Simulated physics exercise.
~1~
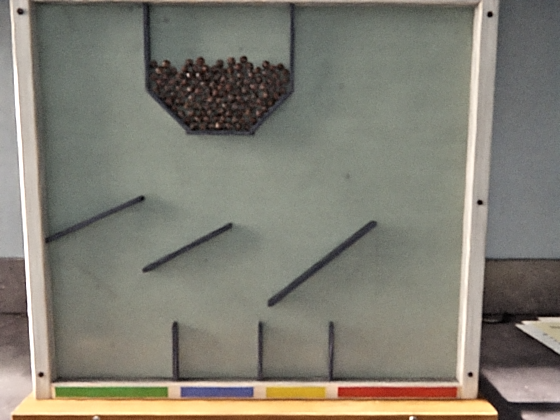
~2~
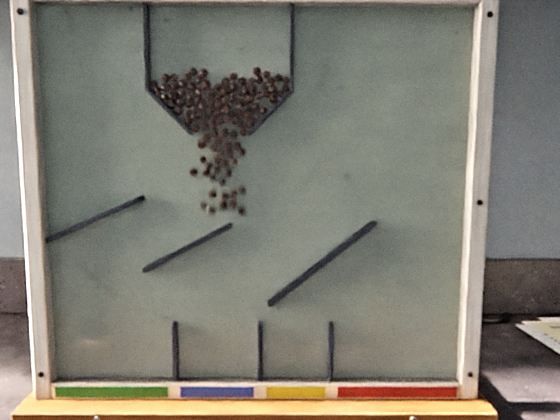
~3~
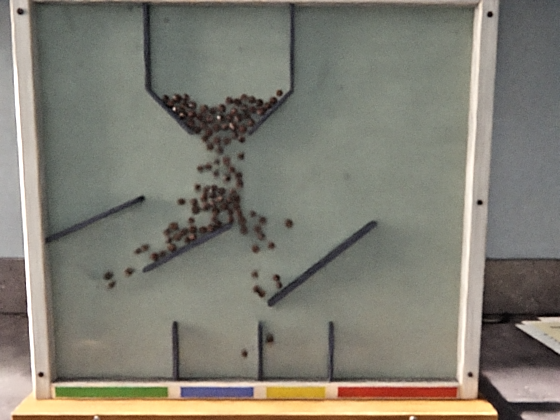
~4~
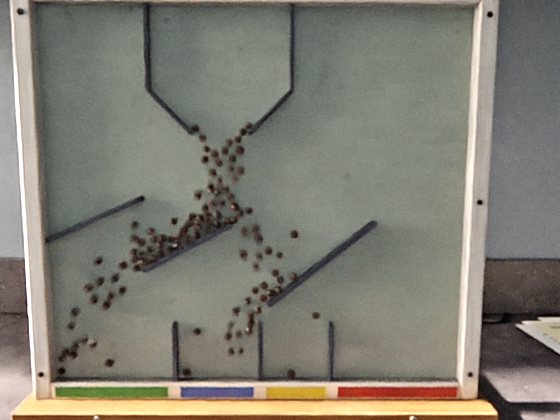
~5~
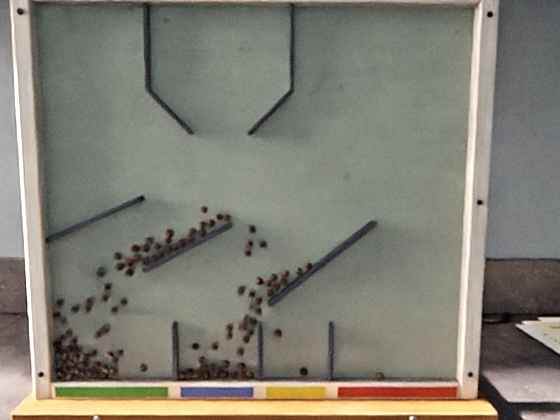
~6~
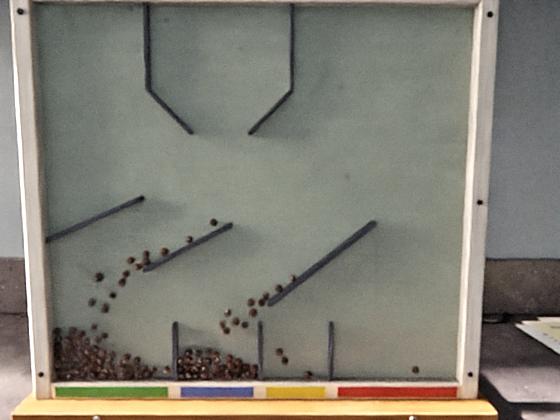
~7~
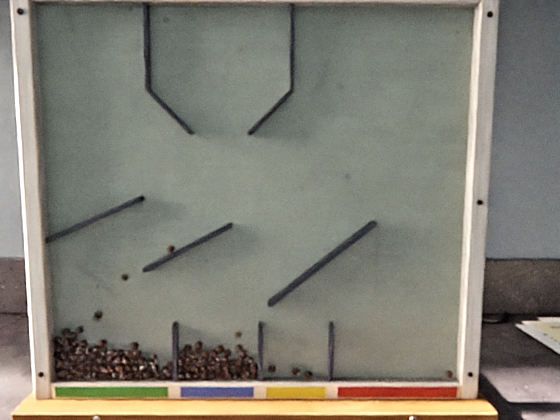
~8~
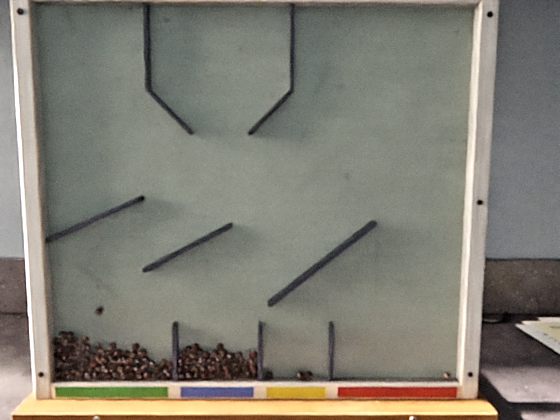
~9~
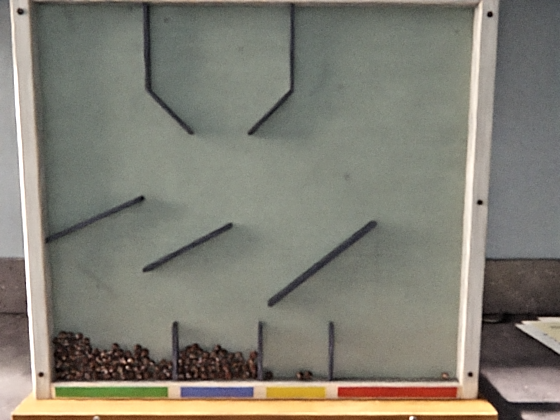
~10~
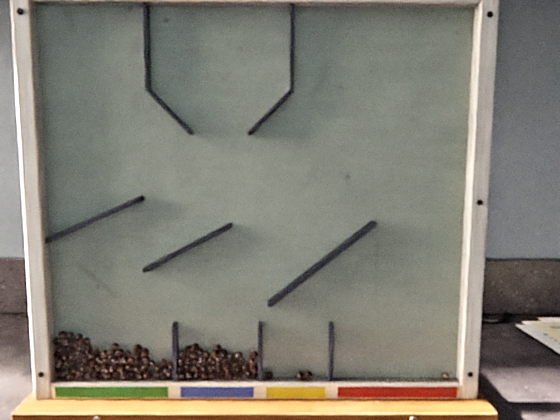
The footage shows dark beads pouring from a hopper in an upright case, striking slanted ledges and spilling mostly leftward into four bins, until they settle with the most in green, a smaller pile in blue, a few in yellow and barely any in red.
